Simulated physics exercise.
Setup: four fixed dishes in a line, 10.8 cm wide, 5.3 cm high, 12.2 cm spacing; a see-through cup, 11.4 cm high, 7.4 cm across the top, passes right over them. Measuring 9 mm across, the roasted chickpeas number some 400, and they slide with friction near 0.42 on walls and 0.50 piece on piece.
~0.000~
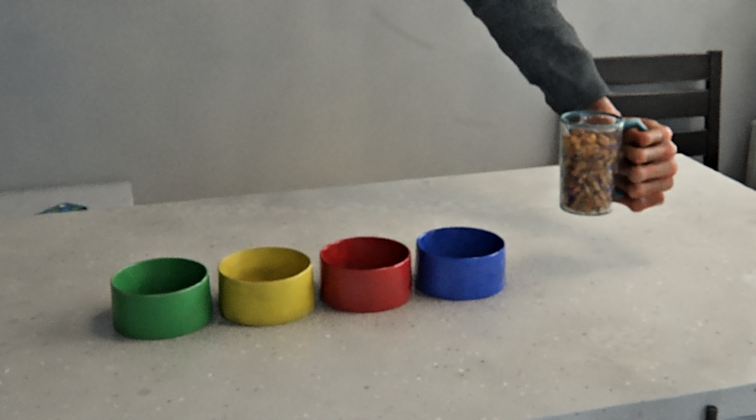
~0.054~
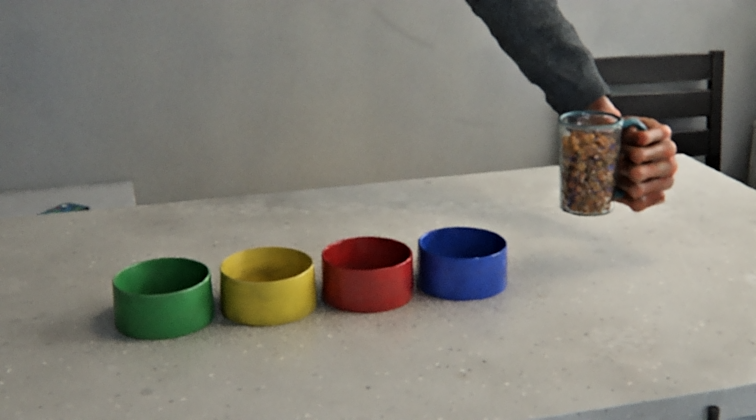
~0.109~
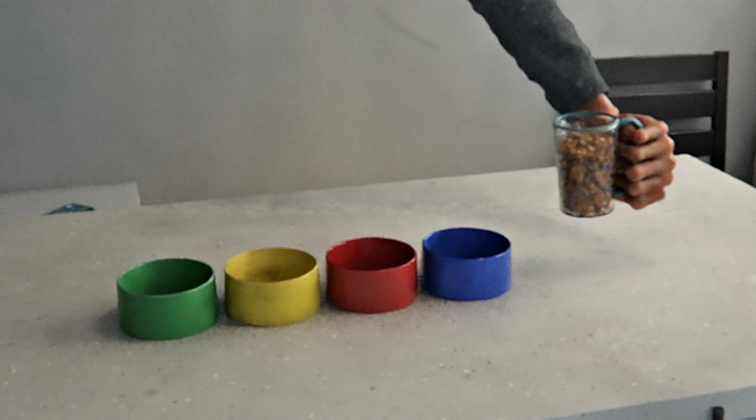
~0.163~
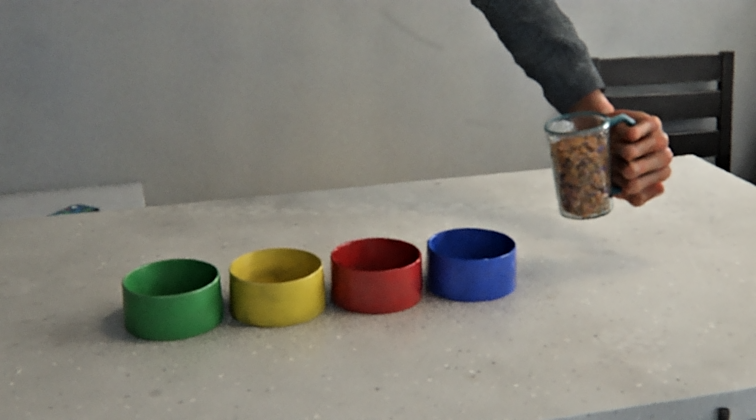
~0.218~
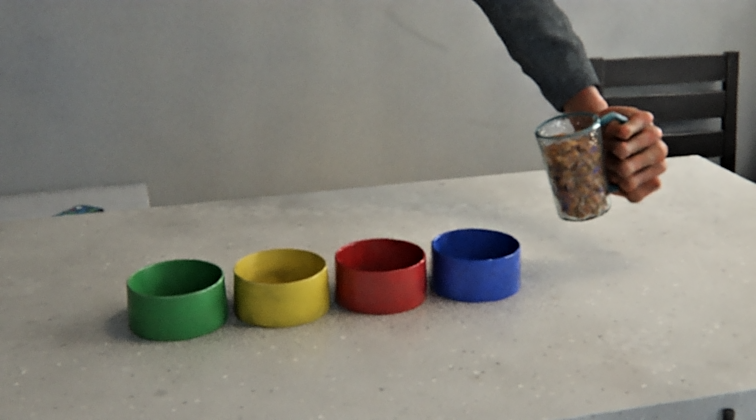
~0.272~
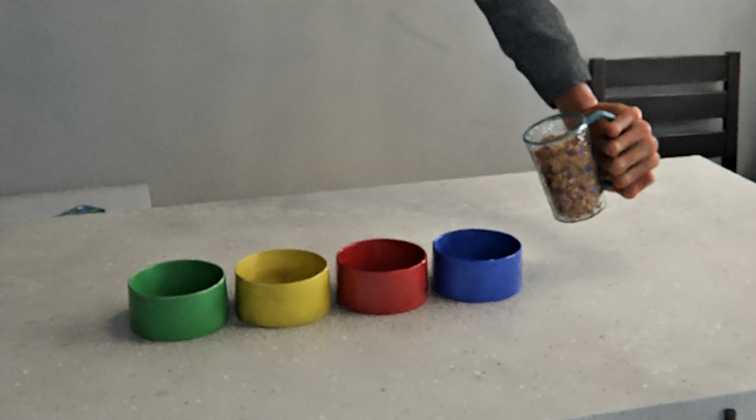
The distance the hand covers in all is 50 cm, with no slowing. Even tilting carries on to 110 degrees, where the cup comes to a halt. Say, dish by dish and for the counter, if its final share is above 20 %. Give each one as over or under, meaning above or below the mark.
Red: Under, blue: Under, green: Over, yellow: Over, counter: Under.
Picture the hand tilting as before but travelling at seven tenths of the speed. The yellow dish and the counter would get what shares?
The shares would then be yellow 30 and counter 10.
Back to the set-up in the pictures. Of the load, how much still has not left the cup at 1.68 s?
Roughly 35 in a hundred.
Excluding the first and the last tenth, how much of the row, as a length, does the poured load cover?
18 cm, roughly.
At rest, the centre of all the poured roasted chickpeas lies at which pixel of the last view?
Roughly pixel (254, 298).
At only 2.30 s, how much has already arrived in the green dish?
About 35 per cent by then.
After 1.12 s, tilt 101 degrees; cup holds 95 %.
Then, at 1.68 s, tilt 110 degrees; cup holds 35 %, red 5 %, yellow 55 %.
After 2.30 s, tilt 110 degrees; cup holds 5 %, red 5 %, green 35 %, yellow 50 %.
At rest (3.0 s), red 5 %, blue 0 %, green 35 %, yellow 50 %, counter 10 %.
